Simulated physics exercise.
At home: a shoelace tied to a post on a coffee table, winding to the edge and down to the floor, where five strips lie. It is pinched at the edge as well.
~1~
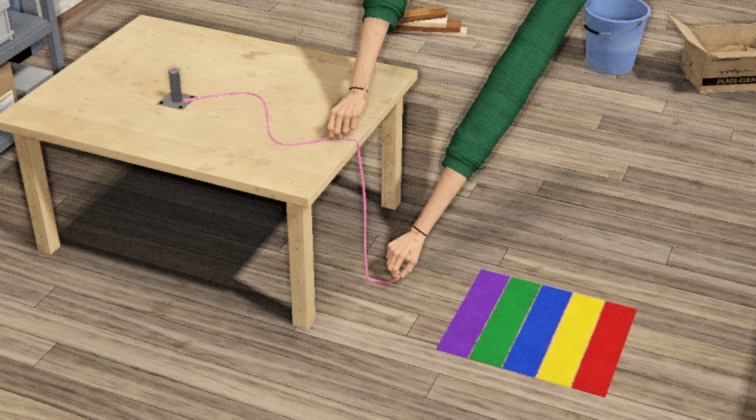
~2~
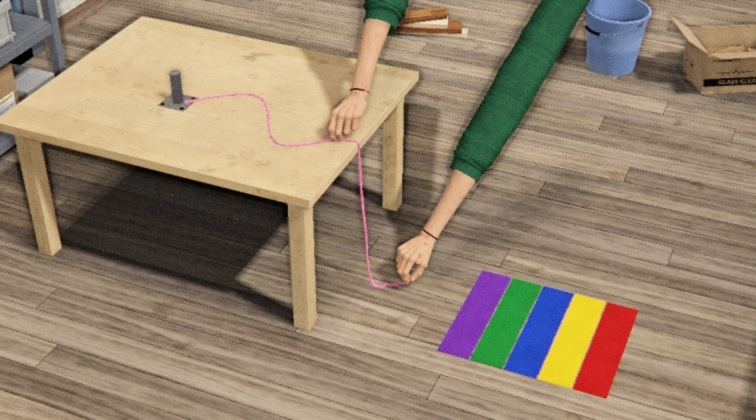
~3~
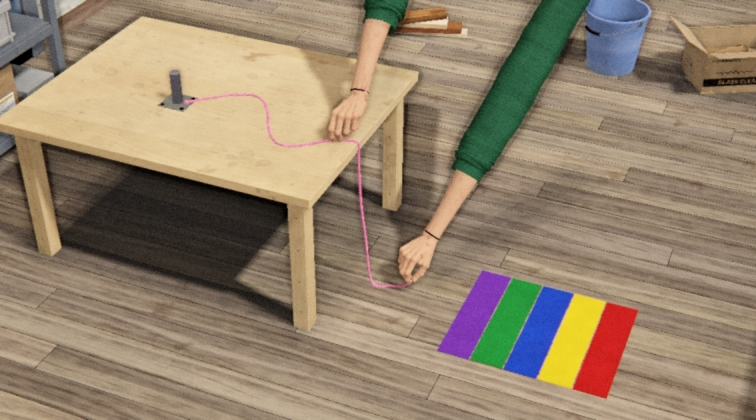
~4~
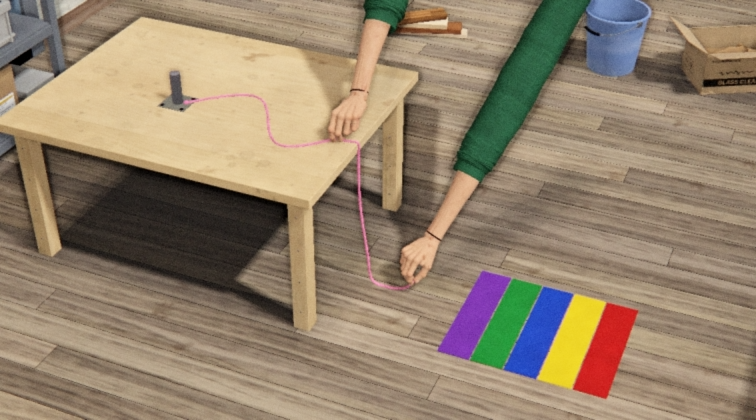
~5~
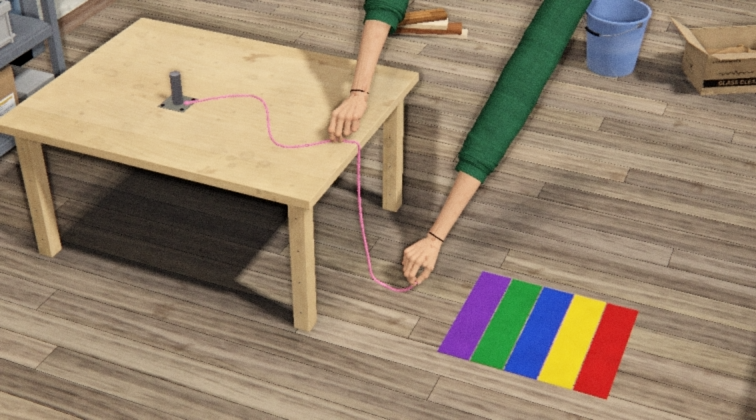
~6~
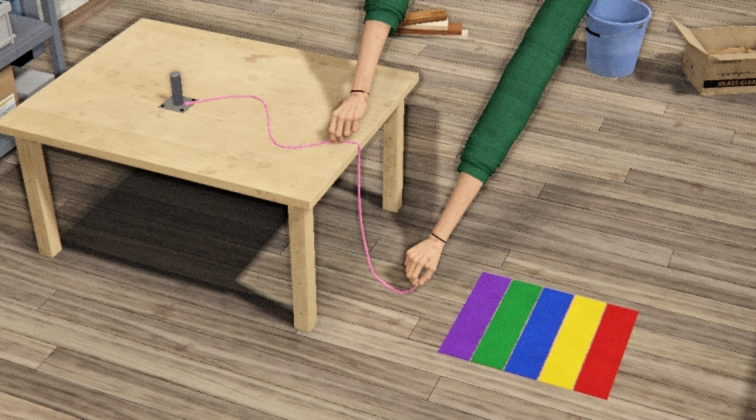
On a wooden floor beside a low table, one hand pinched a pink string at the table's edge while the other inched its loose end slightly right, near five coloured strips.
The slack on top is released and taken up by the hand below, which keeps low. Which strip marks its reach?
The end stops over the yellow strip.
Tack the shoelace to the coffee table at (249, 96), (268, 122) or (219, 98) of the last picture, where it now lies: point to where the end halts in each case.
The places are (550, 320), (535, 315) and (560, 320).
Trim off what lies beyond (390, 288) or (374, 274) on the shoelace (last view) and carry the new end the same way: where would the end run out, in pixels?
Try by try, around (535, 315) and (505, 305).
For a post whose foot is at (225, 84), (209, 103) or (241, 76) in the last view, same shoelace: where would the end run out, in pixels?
In that order: (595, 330), (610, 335) and (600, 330).
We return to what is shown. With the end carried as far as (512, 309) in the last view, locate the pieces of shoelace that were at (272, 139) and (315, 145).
Near (329, 137) and (364, 162).
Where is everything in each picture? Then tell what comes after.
End (399, 276); purple (460, 338); green (493, 347); blue (526, 356); yellow (560, 366); red (595, 376), in the first picture.
End (409, 280); shoelace through (217, 97) (267, 109) (284, 145) (356, 143) (363, 206) (368, 266), in the second picture.
End (411, 281), in the third picture.
End (413, 282); shoelace through (217, 98) (267, 110) (284, 146) (356, 144) (360, 206) (369, 267), in the fourth picture.
End (416, 283), in the fifth picture.
End (418, 284); shoelace through (217, 99) (267, 111) (284, 147) (356, 145) (360, 207) (371, 268), in the sixth picture.
A little later, end near (511, 308); over green.
Next, end near (552, 319); over blue.
When it is tight, end near (576, 326); over yellow. It gets as far as the yellow strip.
